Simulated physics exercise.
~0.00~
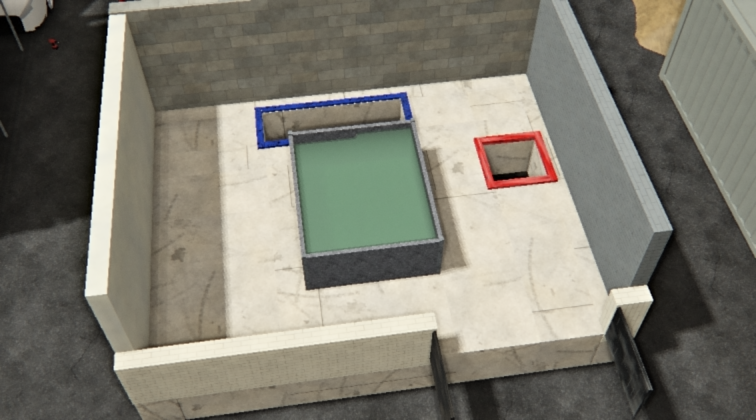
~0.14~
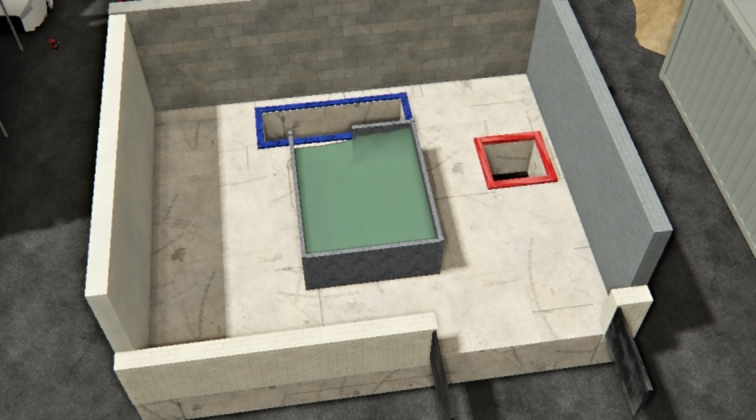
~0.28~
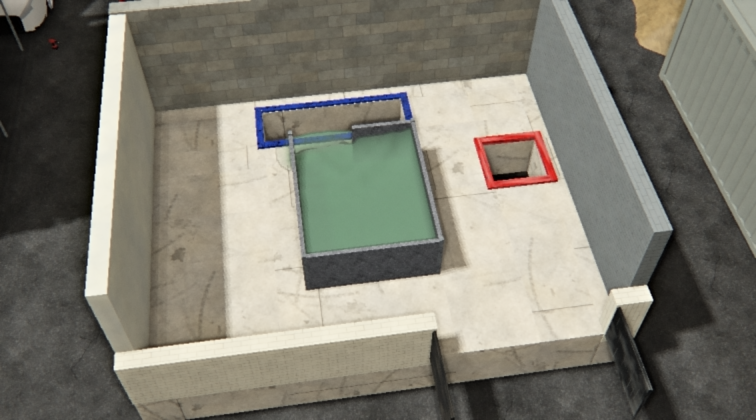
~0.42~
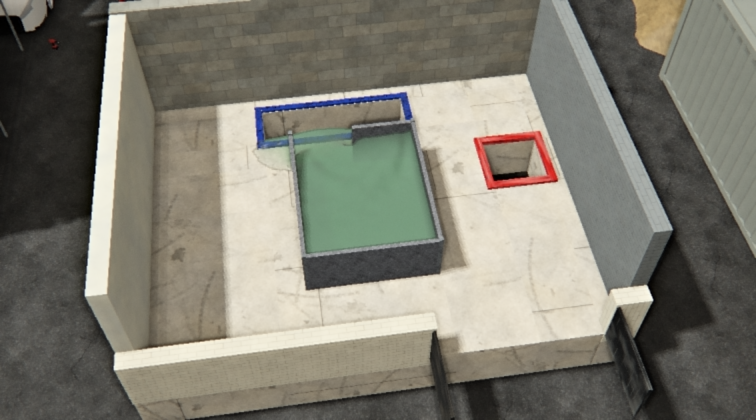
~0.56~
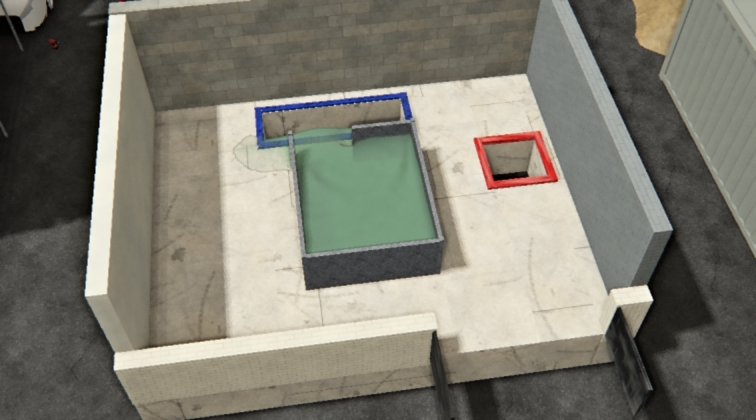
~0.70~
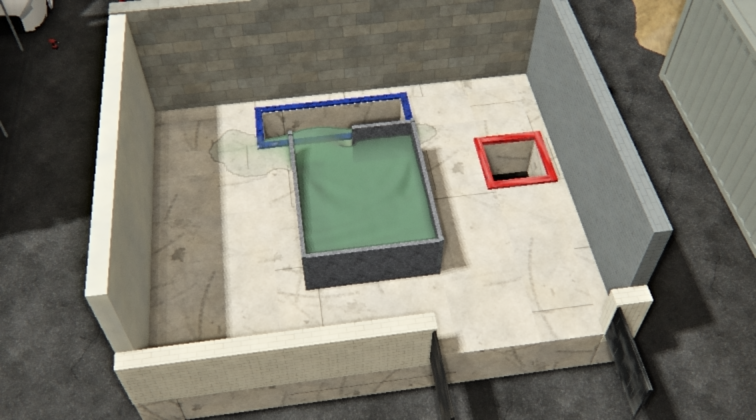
On a walled concrete floor slab seen from above, a tank of still green water stands between a blue-edged pit and a red-edged pit. Part of its far side breaks away beside the blue-edged pit, and water pours through the gap, then spreads thinly leftward across the floor and slightly rightward.
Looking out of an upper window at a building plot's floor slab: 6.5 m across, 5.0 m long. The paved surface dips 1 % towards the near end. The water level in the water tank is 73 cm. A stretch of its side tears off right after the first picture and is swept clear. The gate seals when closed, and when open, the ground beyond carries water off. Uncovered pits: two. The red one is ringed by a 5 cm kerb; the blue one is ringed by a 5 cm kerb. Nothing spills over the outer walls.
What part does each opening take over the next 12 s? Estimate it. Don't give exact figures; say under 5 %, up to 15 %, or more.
The gate ends up with less than 5 %, the red pit ends up with not even 5 %, the blue pit ends up with more than 15 %.
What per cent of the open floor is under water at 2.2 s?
Covered: Roughly 10 per cent.
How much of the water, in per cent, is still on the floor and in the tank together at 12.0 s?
32 %.
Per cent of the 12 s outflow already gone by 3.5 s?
I'd say close to 65 in a hundred.
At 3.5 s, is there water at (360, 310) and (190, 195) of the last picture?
In that order: Dry, wet.
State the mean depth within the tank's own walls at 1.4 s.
Roughly 52 cm on average.
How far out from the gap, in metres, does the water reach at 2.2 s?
About 3.8 m out.
After 1.4 s water covers 10 % of the floor and is deepest (35 cm) near (322, 155); gone so far, the gate 0 %, the red pit 0 %, the blue pit 20 %.
After 2.2 s water covers 10 % of the floor and is deepest (28 cm) near (322, 155); gone so far, the gate 0 %, the red pit 0 %, the blue pit 33 %.
After 3.5 s water covers 15 % of the floor and is deepest (24 cm) near (321, 147); gone so far, the gate 0 %, the red pit 0 %, the blue pit 46 %.
After 7.0 s water covers 35 % of the floor and is deepest (16 cm) near (321, 147); gone so far, the gate 0 %, the red pit 0 %, the blue pit 63 %.
After 12.0 s water covers 60 % of the floor and is deepest (9 cm) near (322, 155); gone so far, the gate 0 %, the red pit 0 %, the blue pit 69 %.
